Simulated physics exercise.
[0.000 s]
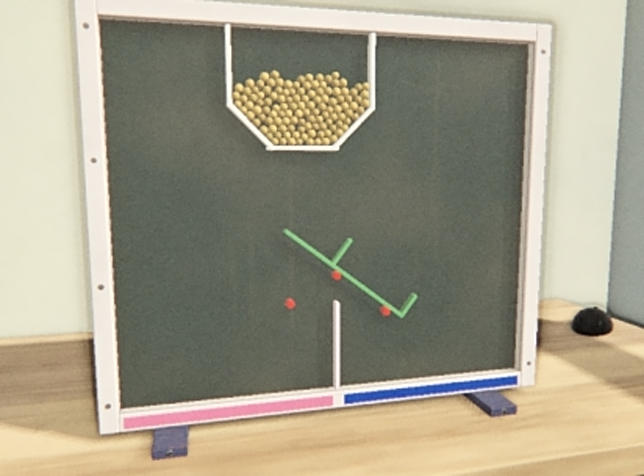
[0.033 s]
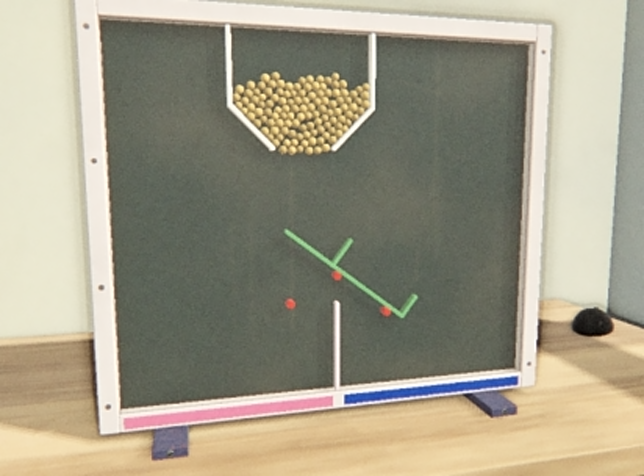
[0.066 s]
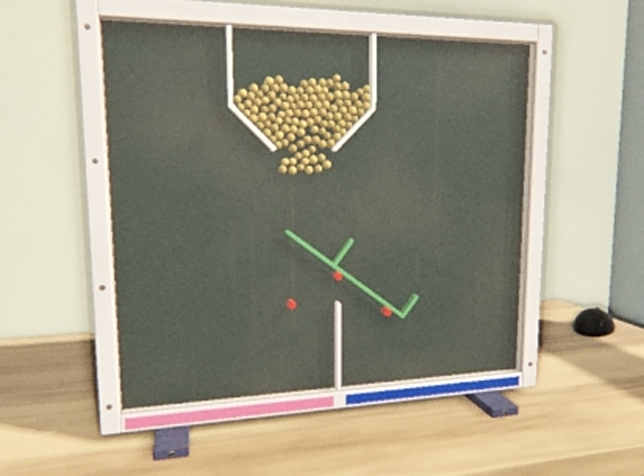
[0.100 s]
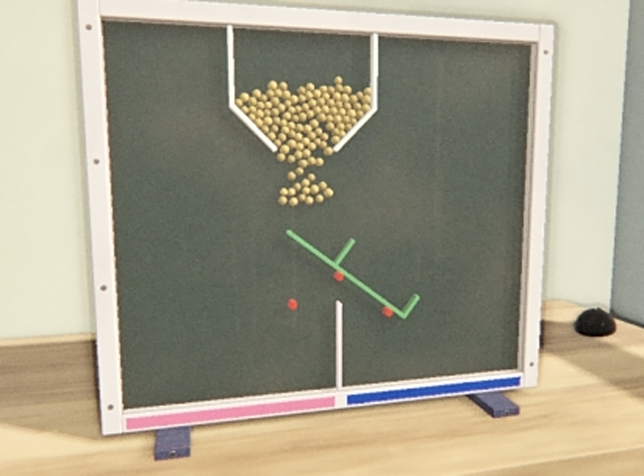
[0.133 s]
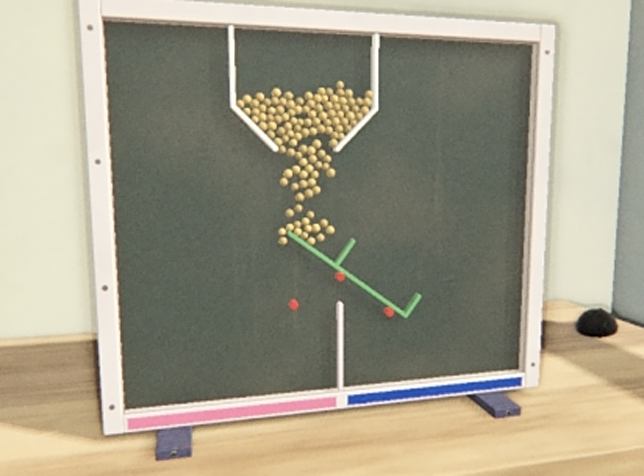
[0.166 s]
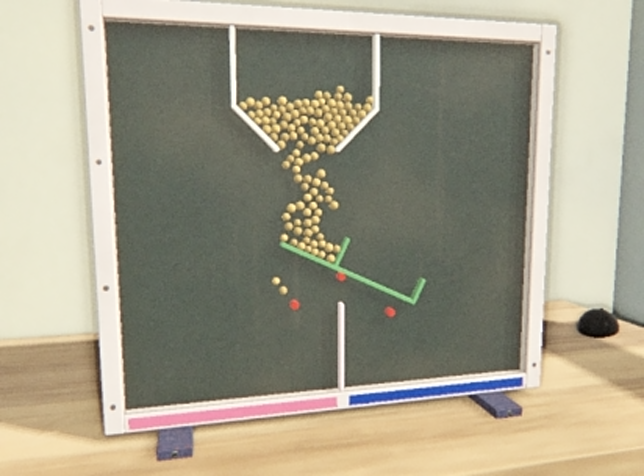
Small tan balls pour from an opening at the bottom of a hopper onto the upper left part of a sloping green tray, which then tilts slightly counterclockwise as balls gather against its upright wall and a few drop past its left end.
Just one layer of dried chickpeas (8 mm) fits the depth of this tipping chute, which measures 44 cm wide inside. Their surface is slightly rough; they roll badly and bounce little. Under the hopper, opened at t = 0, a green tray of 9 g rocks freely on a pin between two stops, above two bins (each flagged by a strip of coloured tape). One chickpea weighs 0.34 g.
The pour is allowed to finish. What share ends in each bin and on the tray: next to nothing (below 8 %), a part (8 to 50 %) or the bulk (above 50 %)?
In order: Blue bin stays nearly bare; pink bin gets over half; tray gets a modest share.
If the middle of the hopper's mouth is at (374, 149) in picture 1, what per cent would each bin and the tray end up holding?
Blue bin: 60; pink bin: 0; tray: 40.
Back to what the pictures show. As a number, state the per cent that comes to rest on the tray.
About 15 percent.
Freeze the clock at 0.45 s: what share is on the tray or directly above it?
Some 45 percent.
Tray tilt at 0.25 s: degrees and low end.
20° or so, left end low.
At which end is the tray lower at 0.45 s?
Left.
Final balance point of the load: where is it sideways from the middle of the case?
Offset: About 9 cm, left side.
After 0.25 s, 60 % have left the hopper; tray left end down 19°; on or over it 55 %, past it to the left 5 %, to the right 0 %.
After 0.80 s, 100 % have left the hopper; tray left end down 8°; on or over it 20 %, past it to the left 80 %, to the right 0 %.
At rest by 1.8 s, blue bin 5 %, pink bin 80 %, tray 15 %; tray right end down 37°.
